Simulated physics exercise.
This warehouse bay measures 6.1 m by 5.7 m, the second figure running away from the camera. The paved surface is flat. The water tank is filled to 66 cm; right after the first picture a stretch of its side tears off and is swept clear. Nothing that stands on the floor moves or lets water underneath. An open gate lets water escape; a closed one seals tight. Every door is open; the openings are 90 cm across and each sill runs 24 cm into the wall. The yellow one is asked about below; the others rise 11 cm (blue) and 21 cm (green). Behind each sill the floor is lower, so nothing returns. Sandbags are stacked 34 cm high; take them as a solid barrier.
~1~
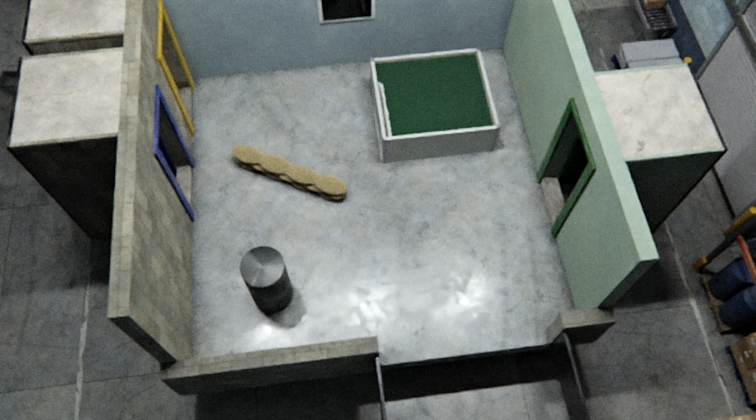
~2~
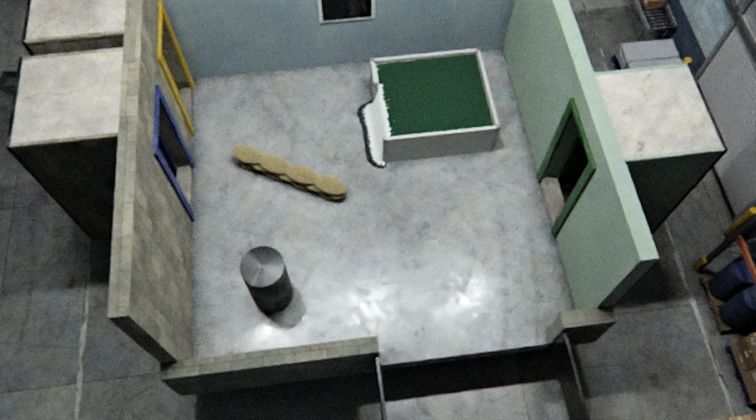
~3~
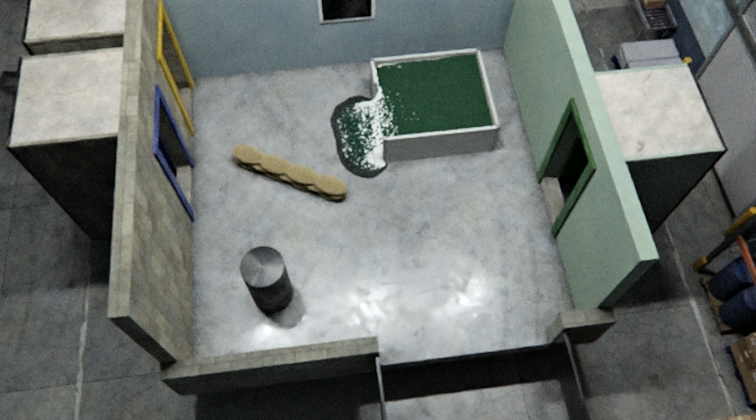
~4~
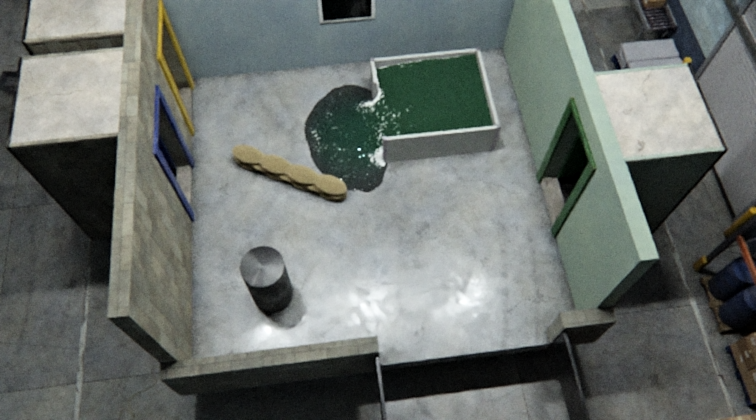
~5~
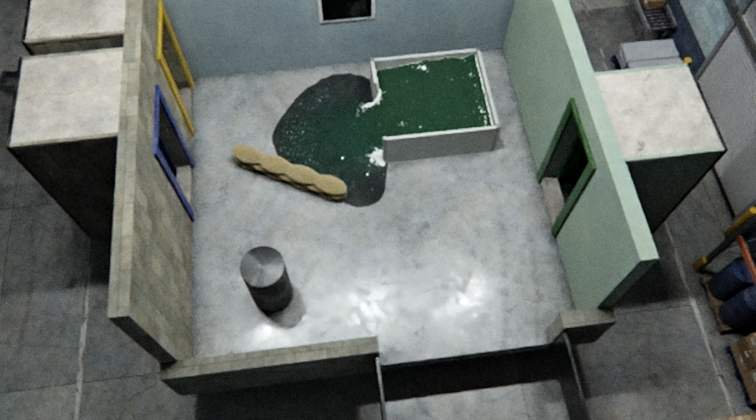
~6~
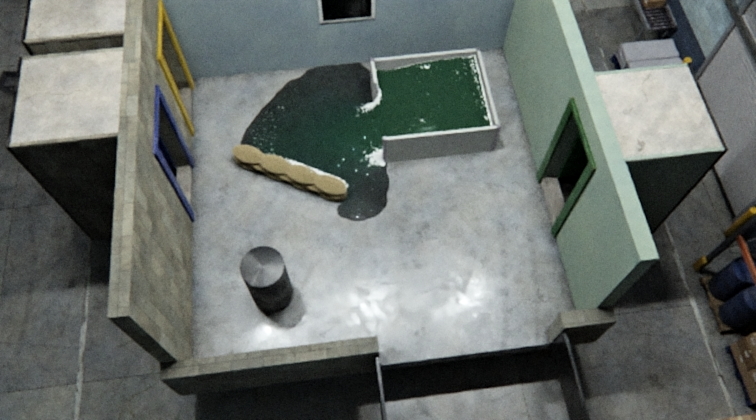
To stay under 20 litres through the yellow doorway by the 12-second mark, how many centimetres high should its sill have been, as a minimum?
At least 34 cm or so.
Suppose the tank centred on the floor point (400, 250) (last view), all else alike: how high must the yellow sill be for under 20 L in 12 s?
Some 11.0 cm.
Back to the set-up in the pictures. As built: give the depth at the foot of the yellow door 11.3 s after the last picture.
About 6.0 cm.
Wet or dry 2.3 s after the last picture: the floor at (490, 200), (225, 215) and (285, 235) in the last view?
In that order: Still dry, under water, not reached.
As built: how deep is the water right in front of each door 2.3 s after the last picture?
In cm: Yellow 29, blue 5, green 0.
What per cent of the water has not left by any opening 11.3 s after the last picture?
Roughly 64 in a hundred.
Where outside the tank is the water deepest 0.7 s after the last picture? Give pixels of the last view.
Around (337, 182).
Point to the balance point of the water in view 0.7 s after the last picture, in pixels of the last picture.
Near (379, 126).
Then, 0.7 s after the last picture water covers 25 % of the floor, deepest (38 cm) near (337, 182); 16 cm at the yellow door, 4 litres in over its 6 cm sill.
Then, 2.3 s after the last picture water covers 45 % of the floor, deepest (32 cm) near (211, 81); 29 cm at the yellow door, 278 litres in over its 6 cm sill.
Then, 11.3 s after the last picture water covers 95 % of the floor, deepest (8 cm) near (544, 306); 6 cm at the yellow door, 596 litres in over its 6 cm sill.
At the yellow door as built, the water peaked near 33 cm, 1.7 s after the last picture.
Run again over the same 12 s with other heights there, 57 litres in over 28 cm, 10 litres over 37.5 cm. The limit of 20 litres is kept from about 34 cm up.
